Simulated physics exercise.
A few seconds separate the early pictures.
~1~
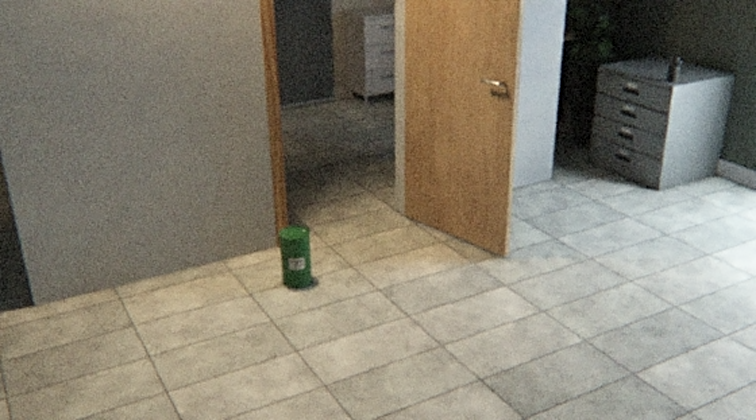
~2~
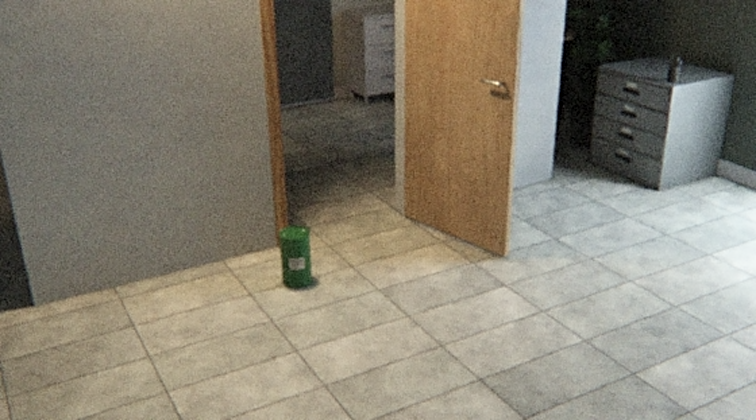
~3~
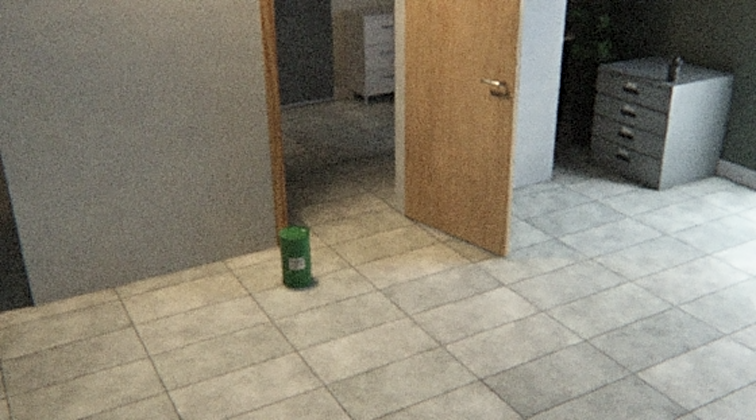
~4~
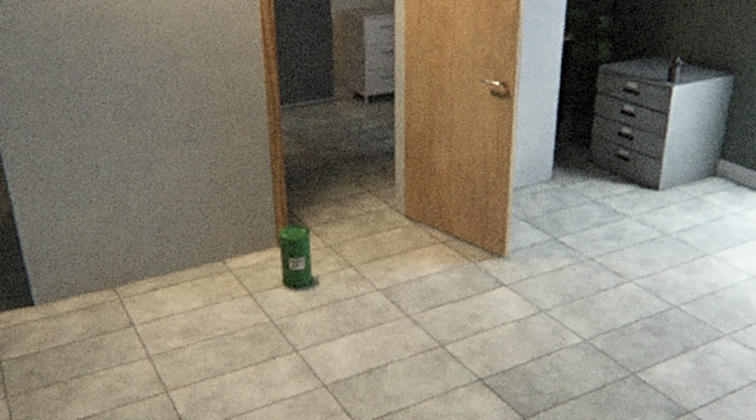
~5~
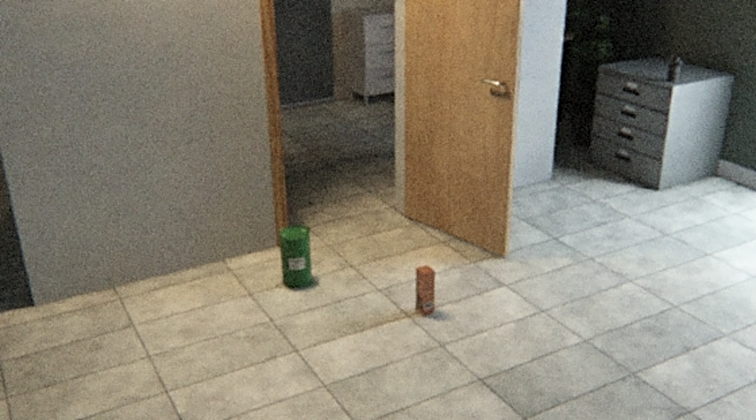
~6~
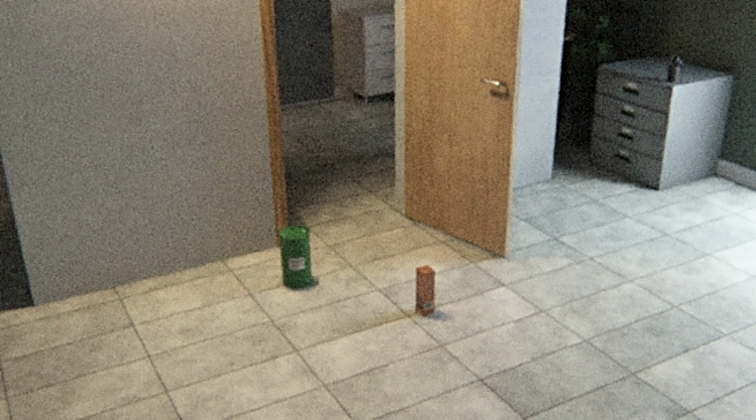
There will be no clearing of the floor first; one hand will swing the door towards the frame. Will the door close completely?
Yes. The door will probably complete its swing.
Then, 0.70 s after the last picture, door at 90°.
Then, 1.30 s after the last picture, door at 61°.
Then, 1.80 s after the last picture, door at 35°.
Then, 2.20 s after the last picture, door at 13°.
At rest, door at 0°; both in place. Seen from the same camera at the end, orange carton near (425, 291).
